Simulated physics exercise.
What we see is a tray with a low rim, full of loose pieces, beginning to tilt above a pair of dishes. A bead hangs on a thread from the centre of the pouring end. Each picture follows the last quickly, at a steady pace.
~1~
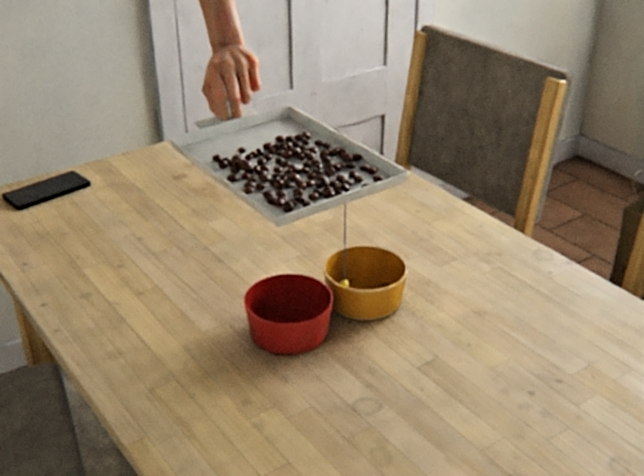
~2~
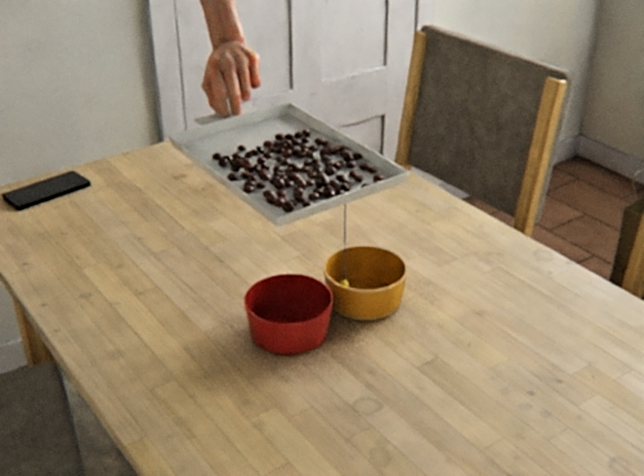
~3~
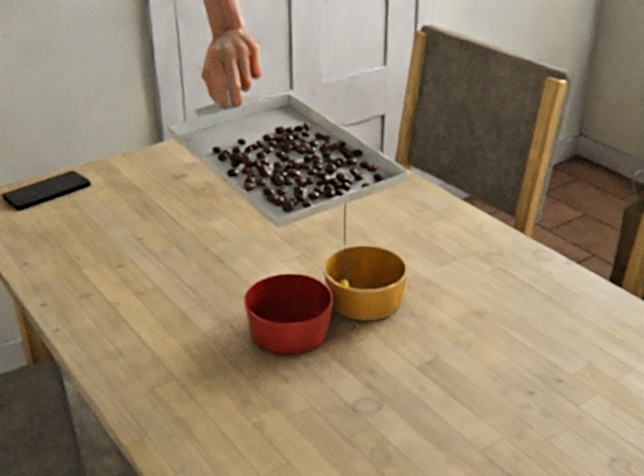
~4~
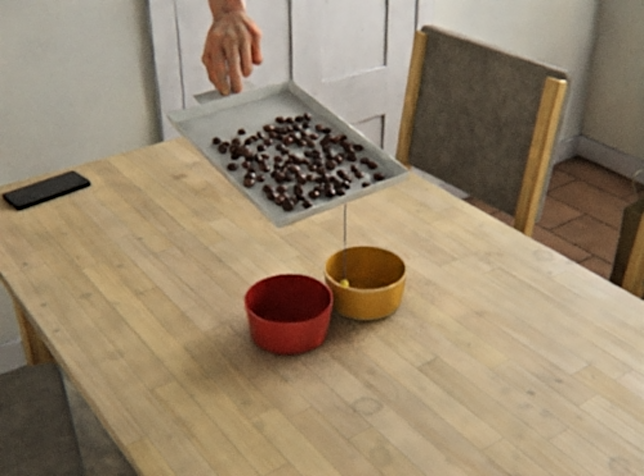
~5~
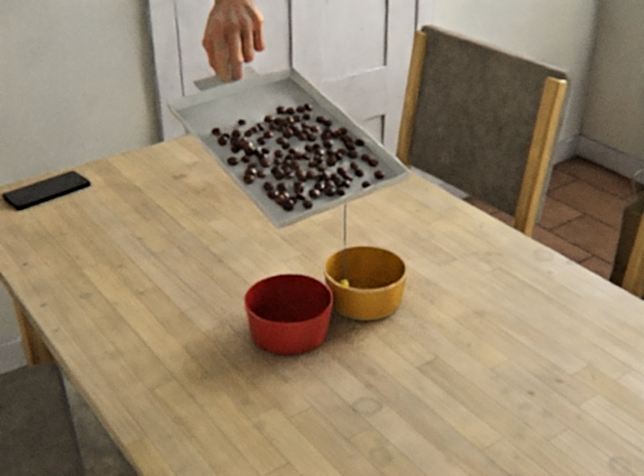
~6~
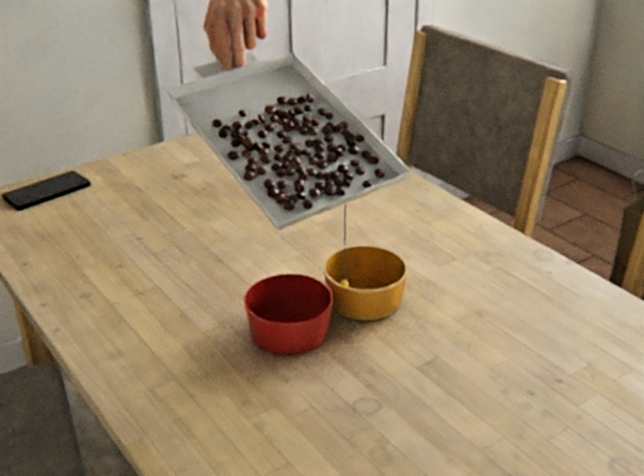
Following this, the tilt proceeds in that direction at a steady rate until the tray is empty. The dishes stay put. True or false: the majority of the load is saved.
False.
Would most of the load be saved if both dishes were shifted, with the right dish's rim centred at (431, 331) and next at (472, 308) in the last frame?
Catch, run one: Below the halfway mark; run two: Below the halfway mark.
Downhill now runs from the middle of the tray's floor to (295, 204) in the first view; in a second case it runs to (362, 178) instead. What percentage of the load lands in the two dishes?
Respectively 30 and 60 in a hundred.
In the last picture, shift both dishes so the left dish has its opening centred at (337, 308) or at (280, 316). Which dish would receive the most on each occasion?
In the first position the left of the two, in the second the left of the two.
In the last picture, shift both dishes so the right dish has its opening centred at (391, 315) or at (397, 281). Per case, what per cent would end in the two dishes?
Close to 80 in a hundred, then close to 80 in a hundred.
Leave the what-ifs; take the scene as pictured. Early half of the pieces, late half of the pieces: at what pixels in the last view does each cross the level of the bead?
Near (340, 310) and later near (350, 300).
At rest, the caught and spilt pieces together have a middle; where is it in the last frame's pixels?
About (361, 365).
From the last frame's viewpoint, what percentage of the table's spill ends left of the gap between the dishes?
Share on the left: Near 20 %.
Shortly afterwards, tray tipped steeply; all but a few on the tray; a little in the air.
Next, tray tipped past a quarter turn; near a quarter on the tray; near half outside both; near a quarter in the air.
Some moments later, tray tipped past a quarter turn; only a few in the left dish; only a few in the right dish; all but a few outside both.
In the end, tray tipped past a quarter turn; only a few in the left dish; only a few in the right dish; all but a few outside both.
